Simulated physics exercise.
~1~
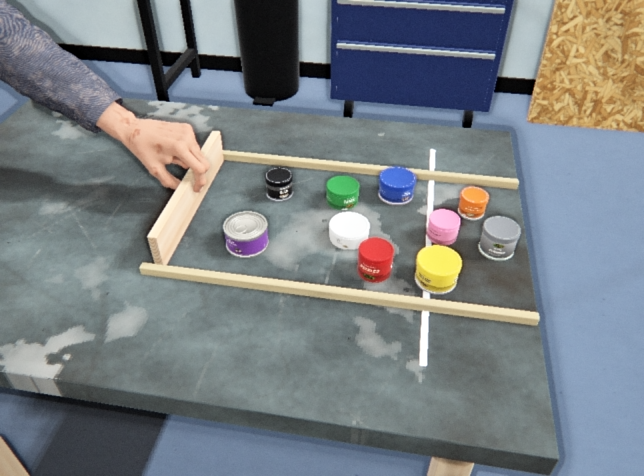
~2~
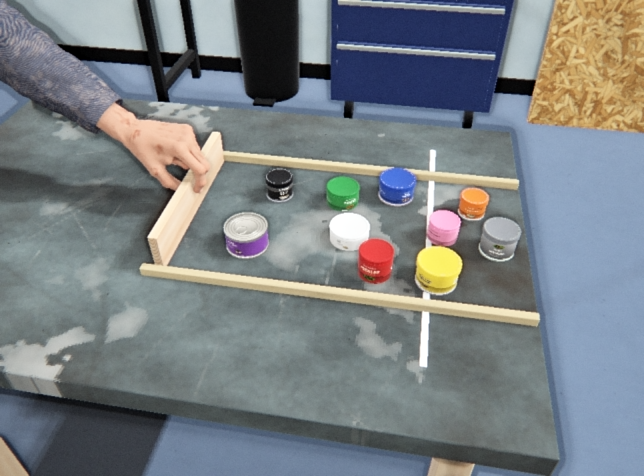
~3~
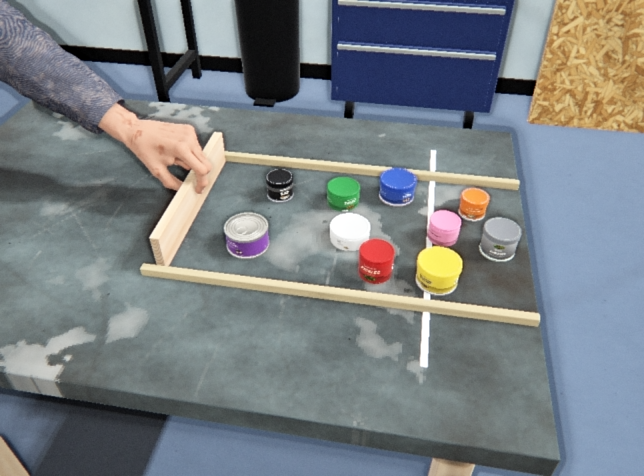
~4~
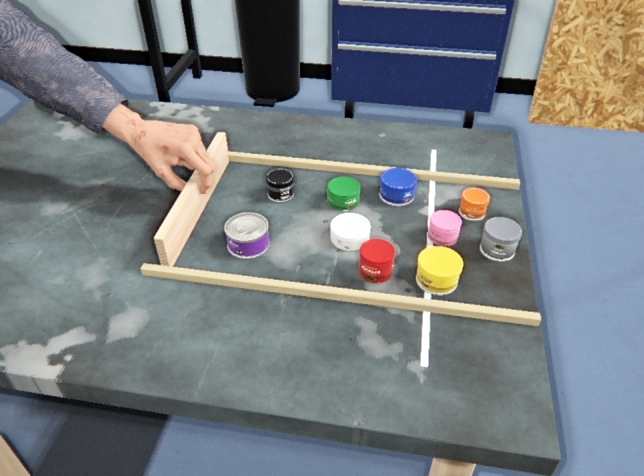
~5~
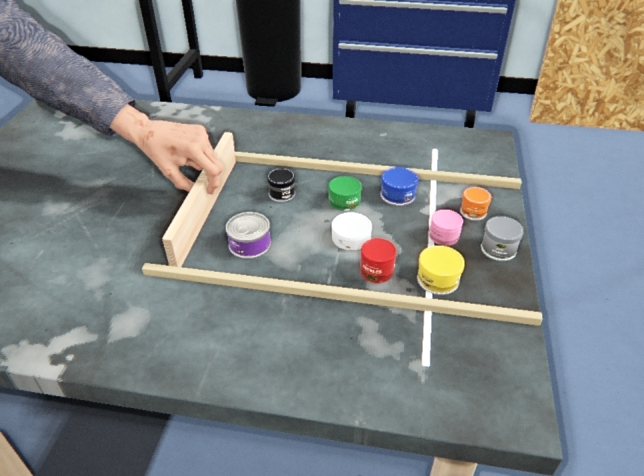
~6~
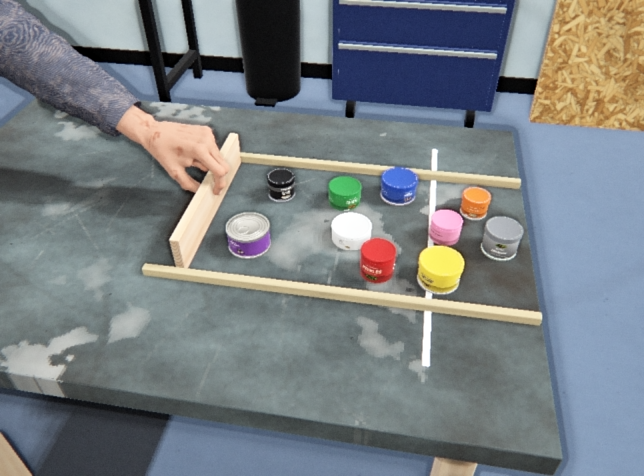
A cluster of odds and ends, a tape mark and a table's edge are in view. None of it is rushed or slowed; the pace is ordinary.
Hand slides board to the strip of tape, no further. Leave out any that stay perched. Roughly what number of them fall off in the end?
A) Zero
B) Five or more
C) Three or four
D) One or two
A.
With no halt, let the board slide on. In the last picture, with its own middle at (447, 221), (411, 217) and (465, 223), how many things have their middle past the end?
Respectively, 1, 0 and 1.
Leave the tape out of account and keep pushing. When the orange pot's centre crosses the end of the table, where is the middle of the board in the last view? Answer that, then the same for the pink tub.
Estimated middle: (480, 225), and (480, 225) for the other.
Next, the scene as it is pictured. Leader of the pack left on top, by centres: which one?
I reckon it's the grey pot.
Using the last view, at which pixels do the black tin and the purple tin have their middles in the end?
Middles: Around (447, 207) and around (453, 258).
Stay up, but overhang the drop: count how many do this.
Overhanging: 1.
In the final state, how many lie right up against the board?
5 of them.
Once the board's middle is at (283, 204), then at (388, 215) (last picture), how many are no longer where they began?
The count is 2 at the first point and 8 at the second.
Soon after, none off yet; grey pot at rest near (501, 239); orange pot at rest near (475, 204); pink tub at rest near (445, 228).
In the end, the number that fall off is zero.
